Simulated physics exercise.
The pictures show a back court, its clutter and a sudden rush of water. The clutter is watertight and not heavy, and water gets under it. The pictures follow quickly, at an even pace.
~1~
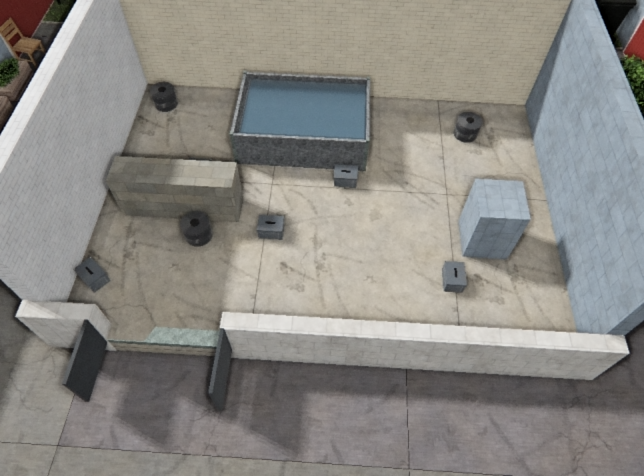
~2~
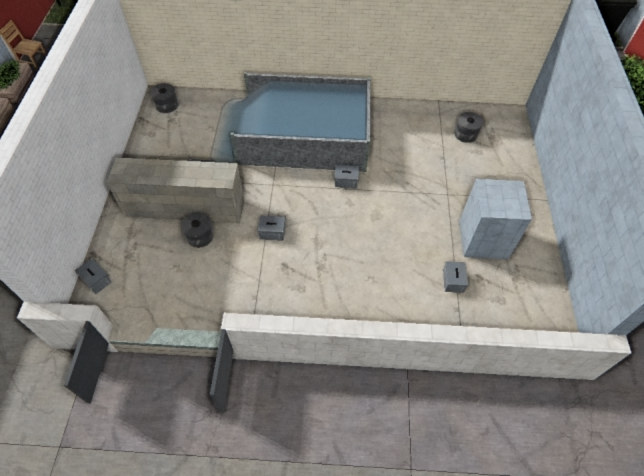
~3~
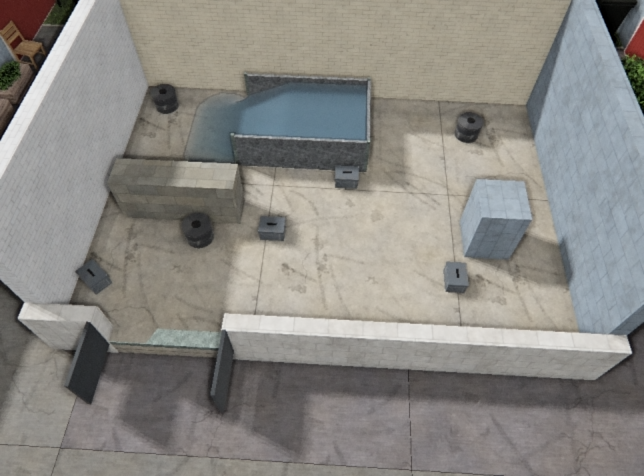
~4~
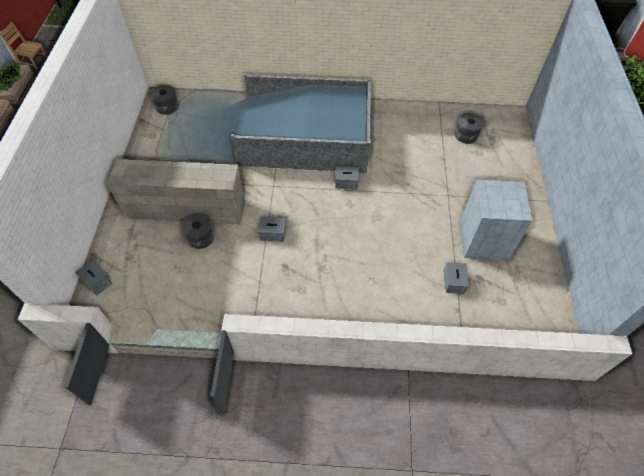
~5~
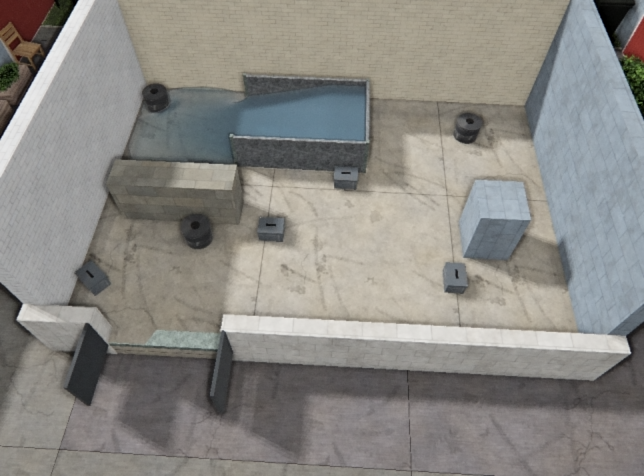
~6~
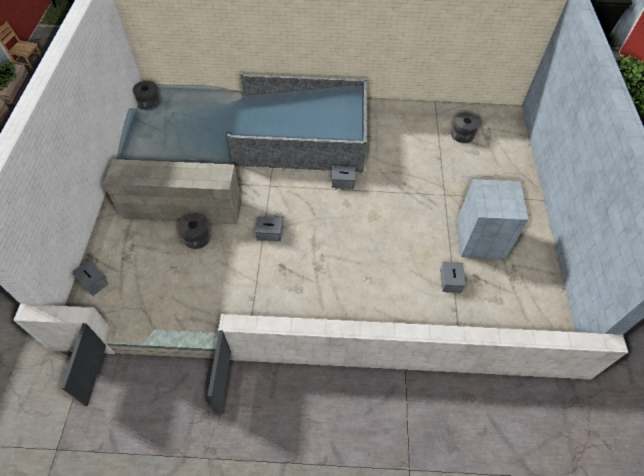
In a walled back court, water poured out through the open left side of a raised pool and spread across the floor to the left wall, nudging a dark round tub slightly while everything else stayed put.
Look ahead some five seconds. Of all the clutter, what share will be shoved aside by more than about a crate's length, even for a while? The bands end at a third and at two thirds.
Share: One to two thirds.
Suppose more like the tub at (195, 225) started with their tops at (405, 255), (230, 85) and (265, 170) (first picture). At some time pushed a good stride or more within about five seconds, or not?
As listed: Less than that, swept aside, swept aside.
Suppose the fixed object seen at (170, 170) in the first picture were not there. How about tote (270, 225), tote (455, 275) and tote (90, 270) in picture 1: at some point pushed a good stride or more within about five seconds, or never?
In that order: Short of that, less than that, moved that far.
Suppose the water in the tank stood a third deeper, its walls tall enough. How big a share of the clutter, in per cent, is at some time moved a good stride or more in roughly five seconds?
Near 60 in a hundred.
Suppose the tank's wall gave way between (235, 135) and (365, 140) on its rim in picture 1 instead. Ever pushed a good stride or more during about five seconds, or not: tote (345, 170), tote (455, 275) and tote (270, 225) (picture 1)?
In that order: Pushed that far, swept aside, moved that far.
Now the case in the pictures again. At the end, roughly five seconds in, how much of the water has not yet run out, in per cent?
Roughly 94 per cent.
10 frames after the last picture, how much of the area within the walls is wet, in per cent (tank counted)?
I make it 30 per cent.
A moment on, 0 of 8 are well off their spots; 1 afloat.
Next, 0 of 8 are well off their spots; 1 afloat.
Later, 2 of 8 are well off their spots; 1 afloat.
In the end, 4 of 8 are well off their spots, and 4 have been at some point; 1 afloat.
